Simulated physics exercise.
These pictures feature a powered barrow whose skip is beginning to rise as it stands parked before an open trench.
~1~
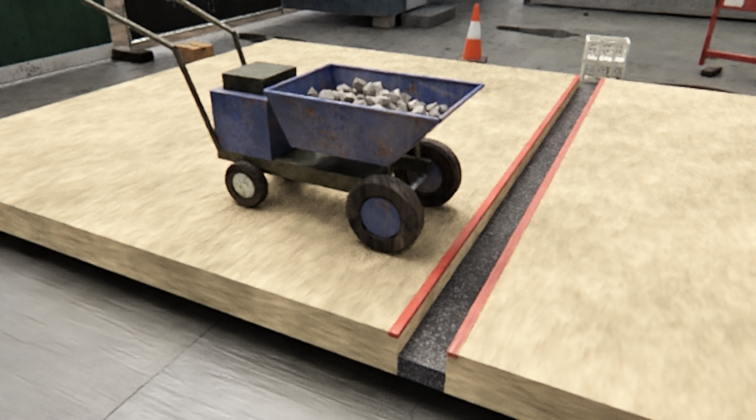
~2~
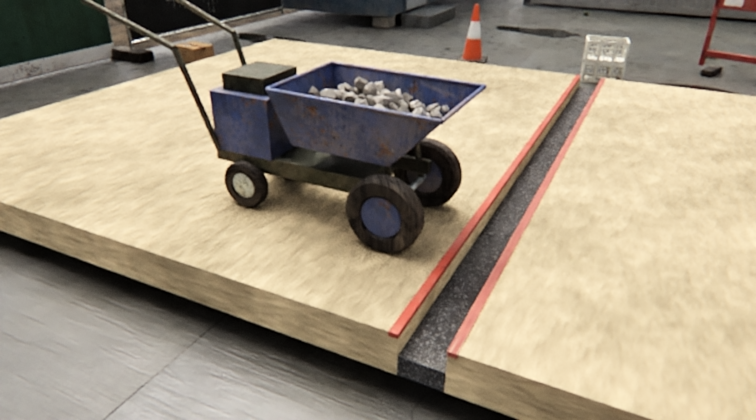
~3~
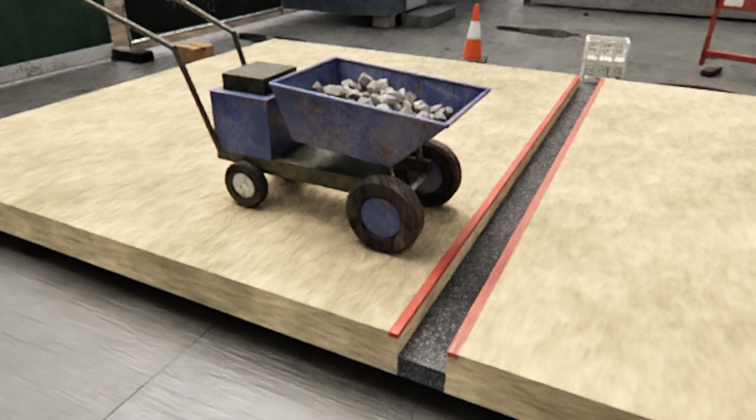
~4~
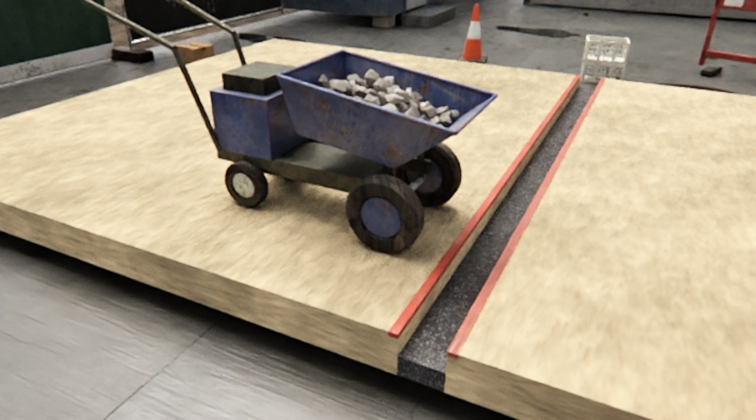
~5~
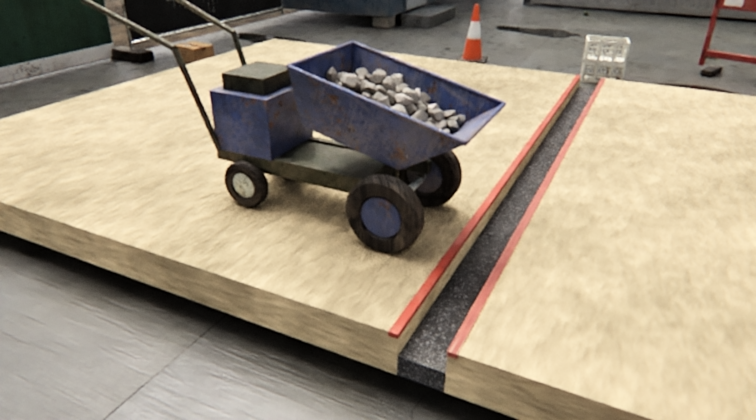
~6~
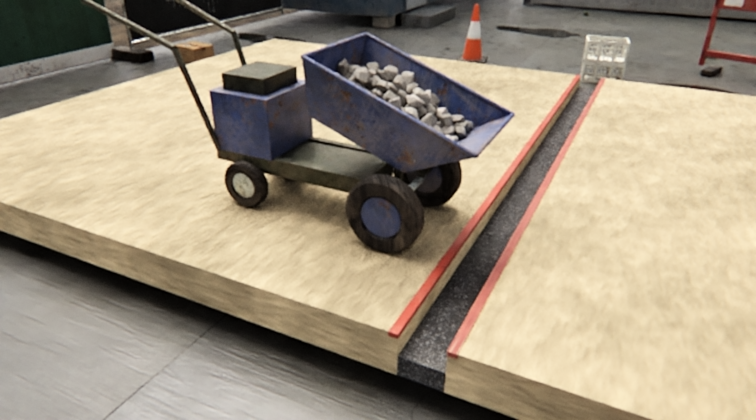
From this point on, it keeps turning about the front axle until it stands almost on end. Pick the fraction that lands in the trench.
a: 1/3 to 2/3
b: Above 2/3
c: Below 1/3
c.
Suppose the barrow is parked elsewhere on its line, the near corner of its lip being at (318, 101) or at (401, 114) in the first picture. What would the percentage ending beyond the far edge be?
About 0 and 30 per cent.
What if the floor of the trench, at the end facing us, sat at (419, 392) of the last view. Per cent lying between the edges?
The share would be around 0 per cent.
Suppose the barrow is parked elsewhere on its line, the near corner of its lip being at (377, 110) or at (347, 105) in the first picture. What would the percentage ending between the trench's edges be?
50 and 40 in a hundred, in that order.
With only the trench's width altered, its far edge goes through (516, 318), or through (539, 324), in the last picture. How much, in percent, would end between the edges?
In order, some 30 and some 60 percent.
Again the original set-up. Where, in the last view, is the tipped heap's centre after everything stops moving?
(566, 262).
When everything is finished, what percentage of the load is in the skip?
It comes to about 35 percent.
Shortly afterwards, skip tipped steeply; the whole lot in the skip.
Next, skip tipped right over; near two thirds in the skip; near a third beyond it.
Some moments later, skip tipped right over; near a third in the skip; near two thirds beyond it.
In the end, skip tipped right over; near a third in the skip; only a few in or heaped over the trench; near two thirds beyond it.
